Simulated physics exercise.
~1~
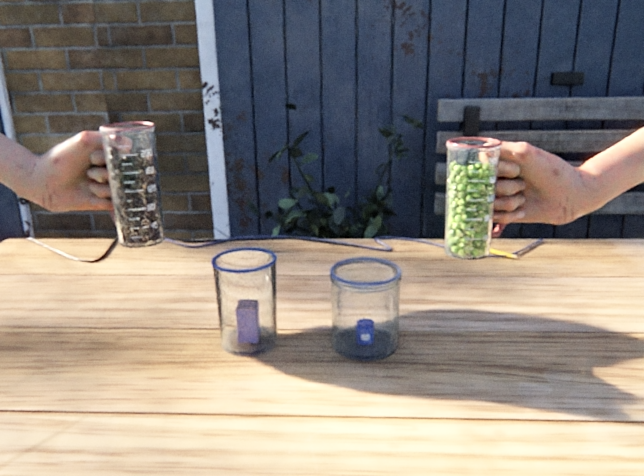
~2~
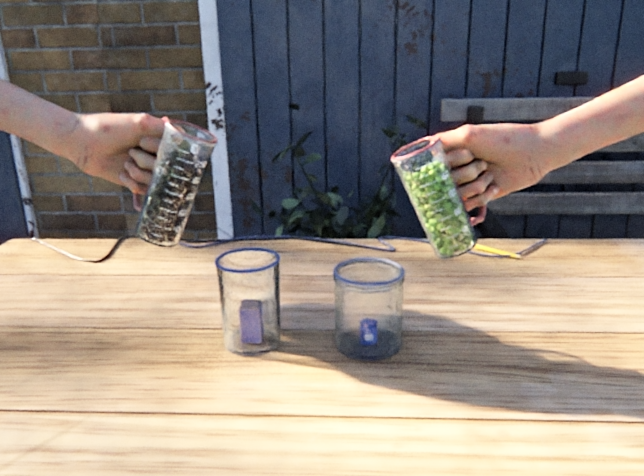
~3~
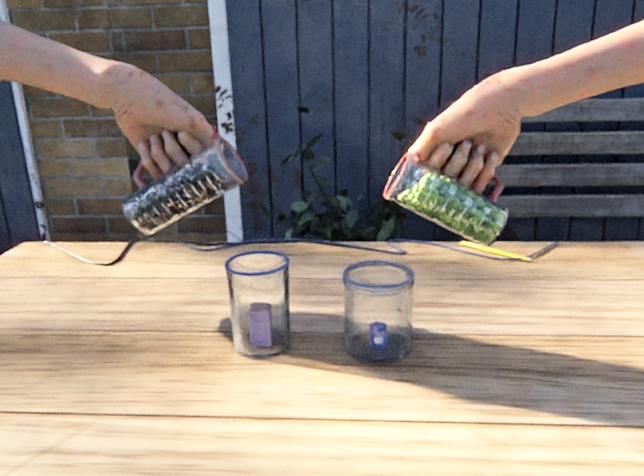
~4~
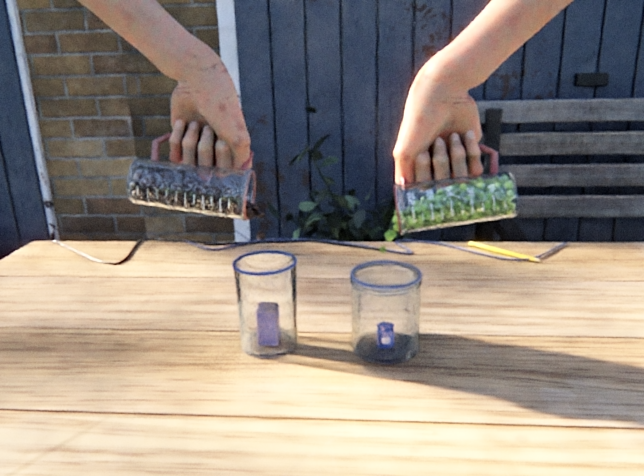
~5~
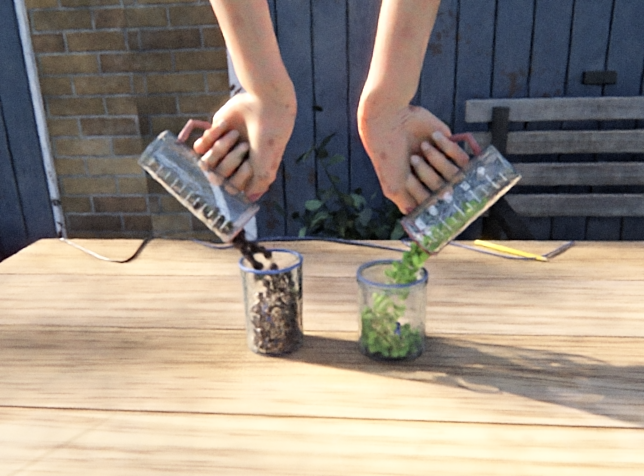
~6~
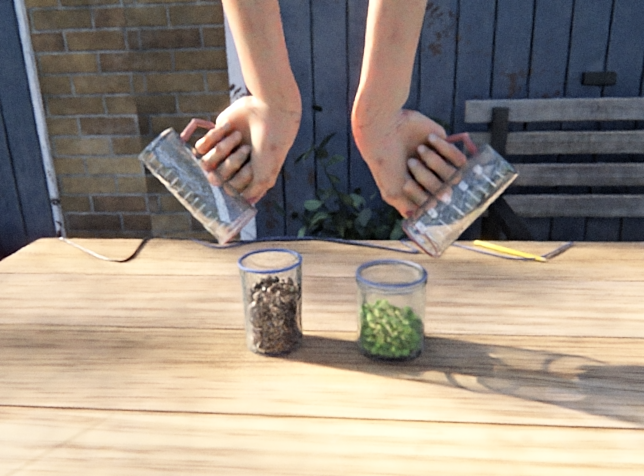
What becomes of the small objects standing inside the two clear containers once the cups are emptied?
Both objects disappear under the fill, the left one beneath the dark pieces and the right one beneath the green pieces.
